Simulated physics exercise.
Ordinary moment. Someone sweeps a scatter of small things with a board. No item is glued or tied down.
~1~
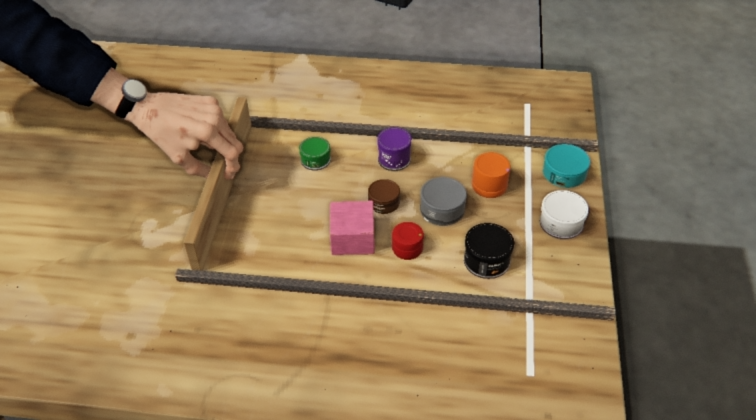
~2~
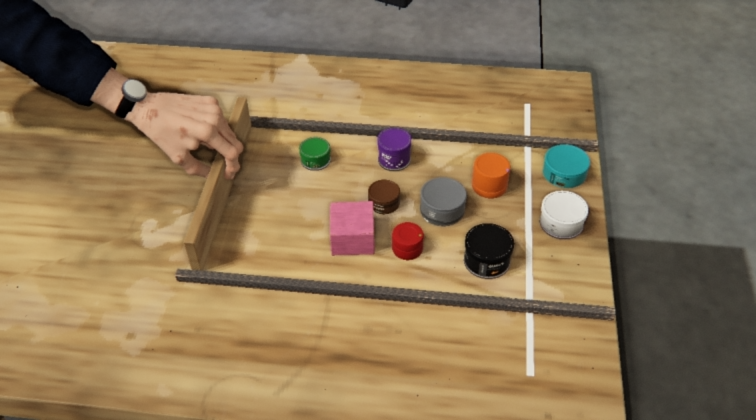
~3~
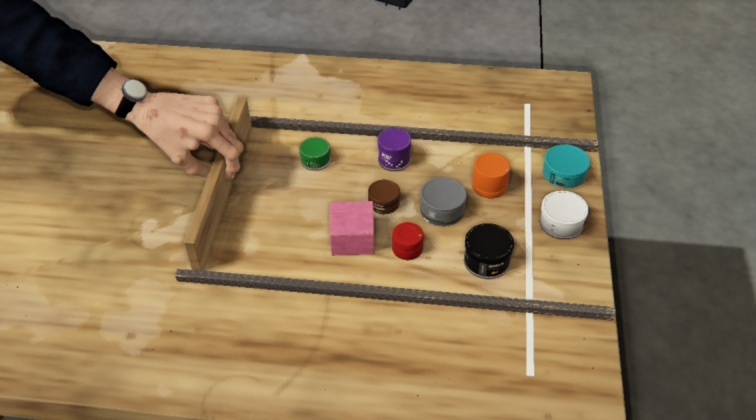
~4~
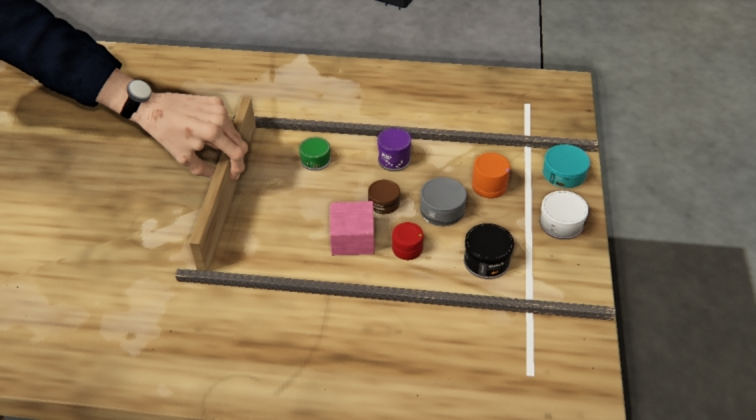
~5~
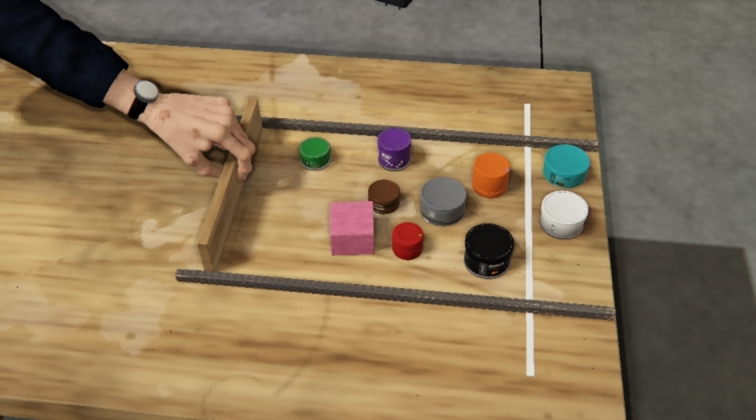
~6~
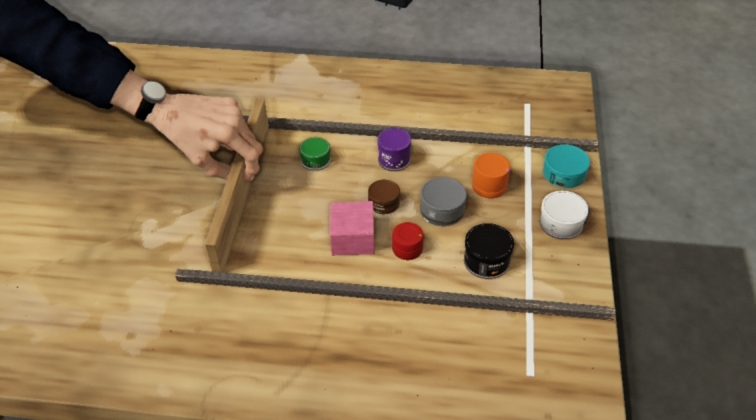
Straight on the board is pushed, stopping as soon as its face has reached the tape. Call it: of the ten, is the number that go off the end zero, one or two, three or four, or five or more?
One or two go off.
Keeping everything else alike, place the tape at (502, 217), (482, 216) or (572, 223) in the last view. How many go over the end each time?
Counts per try: 0; 0; 6.
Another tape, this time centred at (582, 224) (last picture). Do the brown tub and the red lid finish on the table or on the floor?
Brown tub - safe; red lid - gone.
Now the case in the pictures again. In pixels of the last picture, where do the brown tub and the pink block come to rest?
Brown tub at (545, 211), pink block at (552, 251).
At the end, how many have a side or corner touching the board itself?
Tally at the end: 4.
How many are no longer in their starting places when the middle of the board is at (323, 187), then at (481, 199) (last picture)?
Note: First position 1; second position 9.
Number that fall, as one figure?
Count of fallen: 2.
Soon after, none off yet; turquoise tub at rest near (566, 166); white tin at rest near (563, 215); black pot at rest near (488, 251).
In the end, the number that fall off is one or two; gone, black pot and white tin.
